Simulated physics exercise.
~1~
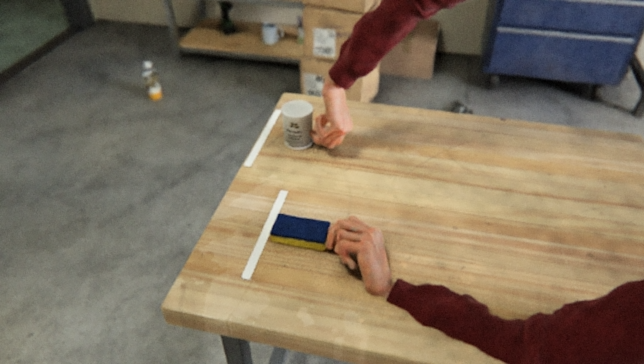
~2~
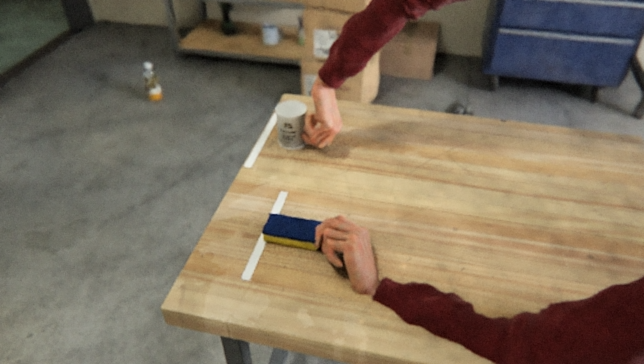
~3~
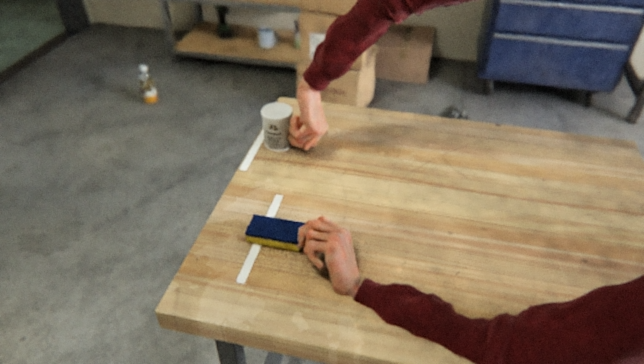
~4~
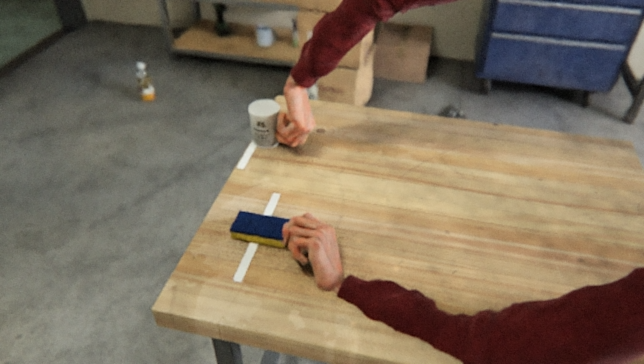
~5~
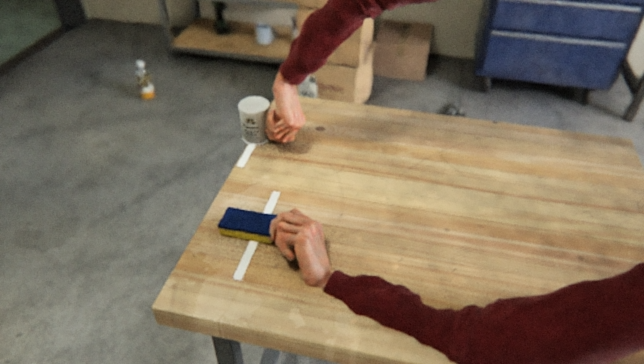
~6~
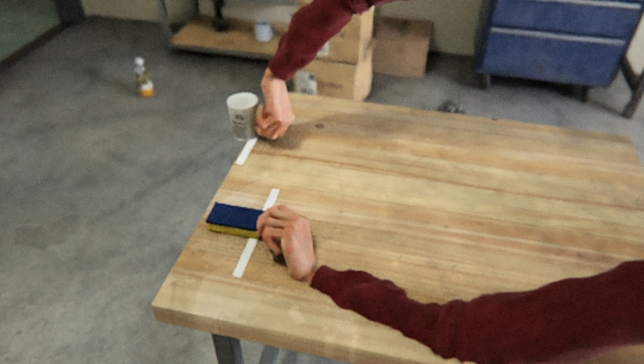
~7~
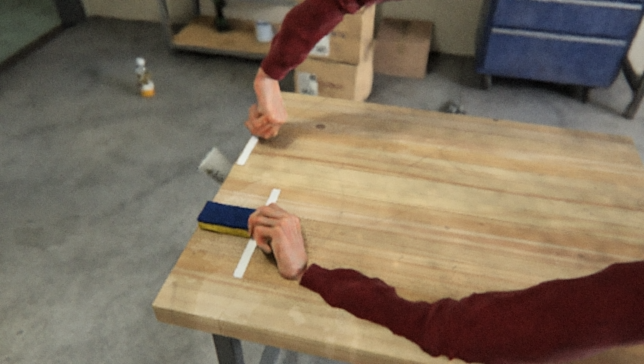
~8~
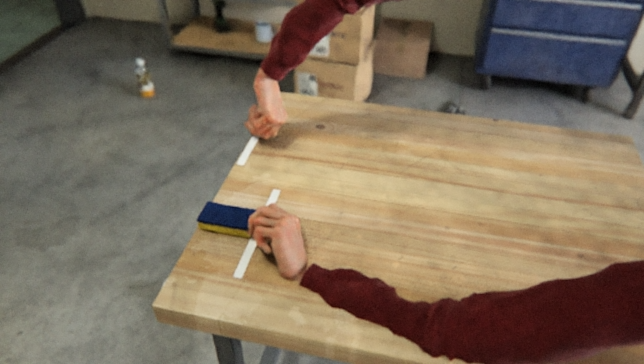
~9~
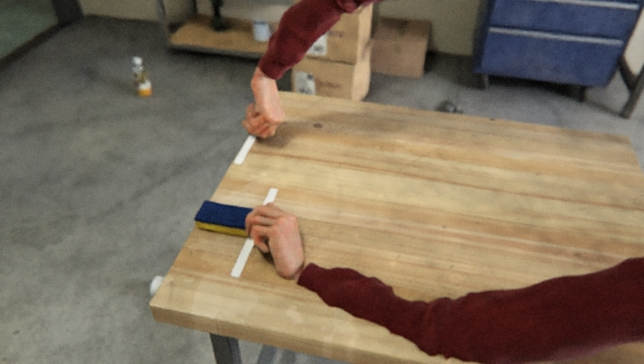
A white pot toppled off the left edge of a wooden table as two hands in dark red sleeves pushed it and a blue-and-yellow sponge leftward past strips of white tape, while the sponge stopped near the edge and stayed on top.
